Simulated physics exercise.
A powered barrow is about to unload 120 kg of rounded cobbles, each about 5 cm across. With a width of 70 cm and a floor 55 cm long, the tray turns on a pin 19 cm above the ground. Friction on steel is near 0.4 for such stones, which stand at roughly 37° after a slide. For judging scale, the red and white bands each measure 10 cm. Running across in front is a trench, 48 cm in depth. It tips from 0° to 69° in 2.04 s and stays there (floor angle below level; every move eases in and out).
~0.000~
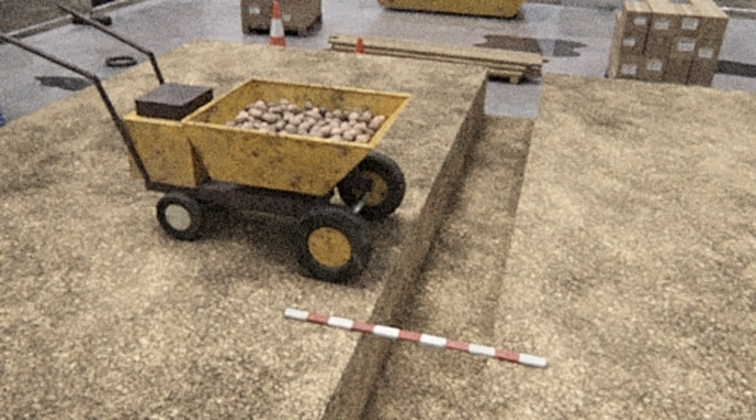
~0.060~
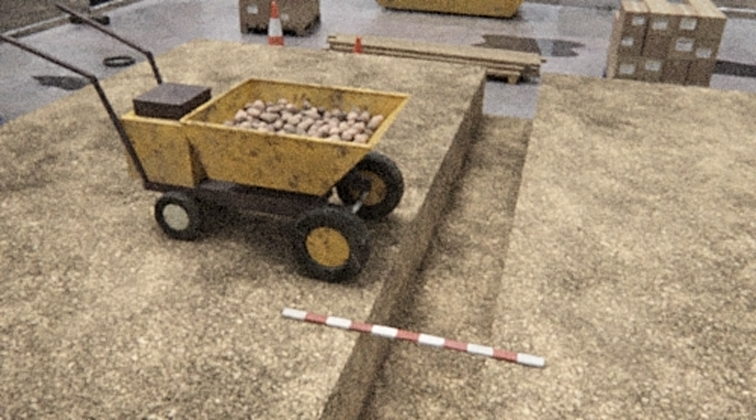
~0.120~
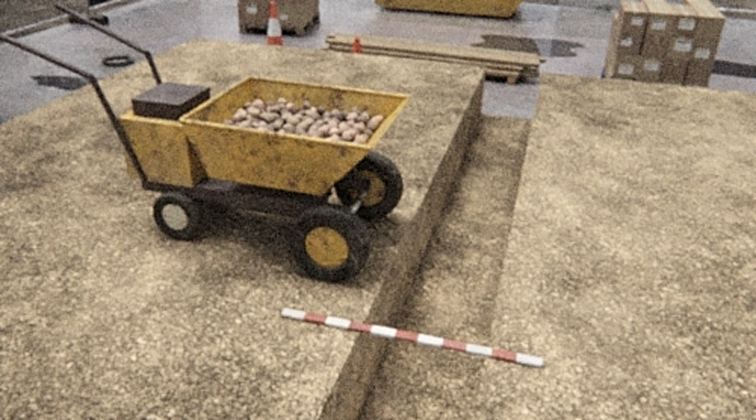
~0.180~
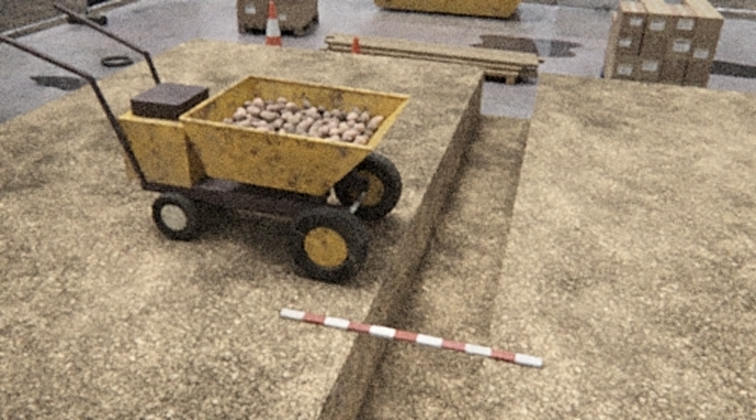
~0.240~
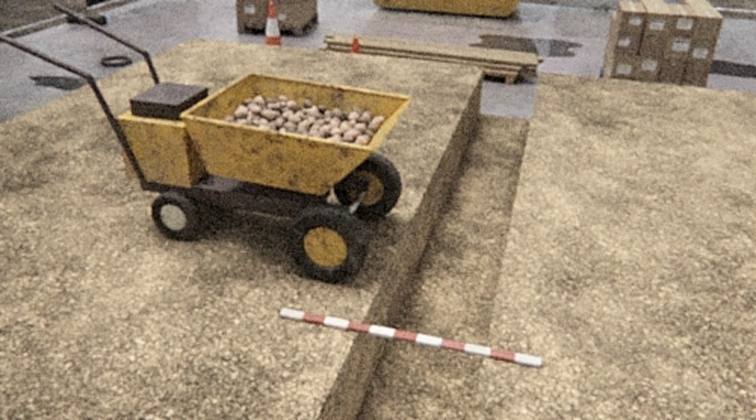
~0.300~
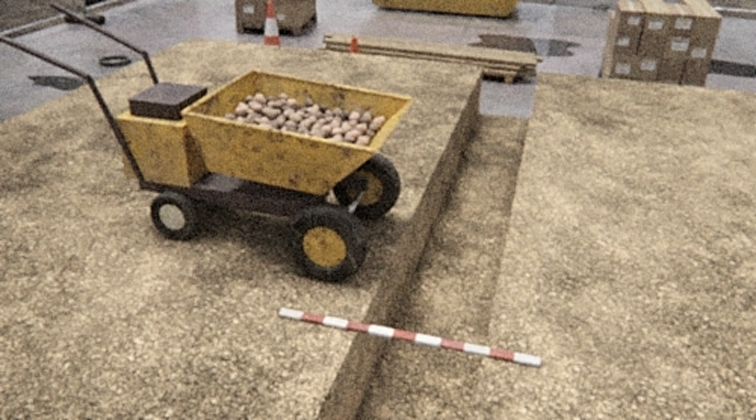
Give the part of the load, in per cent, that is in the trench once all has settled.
Close to 79 in a hundred.
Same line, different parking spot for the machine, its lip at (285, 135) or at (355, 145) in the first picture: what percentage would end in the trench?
Near 100 then near 95 percent.
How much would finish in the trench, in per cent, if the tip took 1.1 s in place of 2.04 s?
My guess is near 65 percent.
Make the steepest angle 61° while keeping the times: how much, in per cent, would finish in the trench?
The trench would hold about 75% of it.
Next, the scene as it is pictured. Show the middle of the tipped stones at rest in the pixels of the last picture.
The middle should be near (468, 333).
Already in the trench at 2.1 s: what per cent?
Some 40 per cent.
After 1.5 s the floor is at 58°; 100 % in the tray; the foremost stones are at (451, 211).
After 2.1 s the floor is at 69°; 46 % in the tray, 39 % in the trench, 15 % past the trench; the foremost stones are at (566, 267).
After 2.5 s the floor is at 69°; 19 % in the tray, 59 % in the trench, 22 % past the trench; the foremost stones are at (625, 283).
After 4.4 s the floor is at 69°; 0 % in the tray, 79 % in the trench, 21 % past the trench; the foremost stones are at (646, 287).
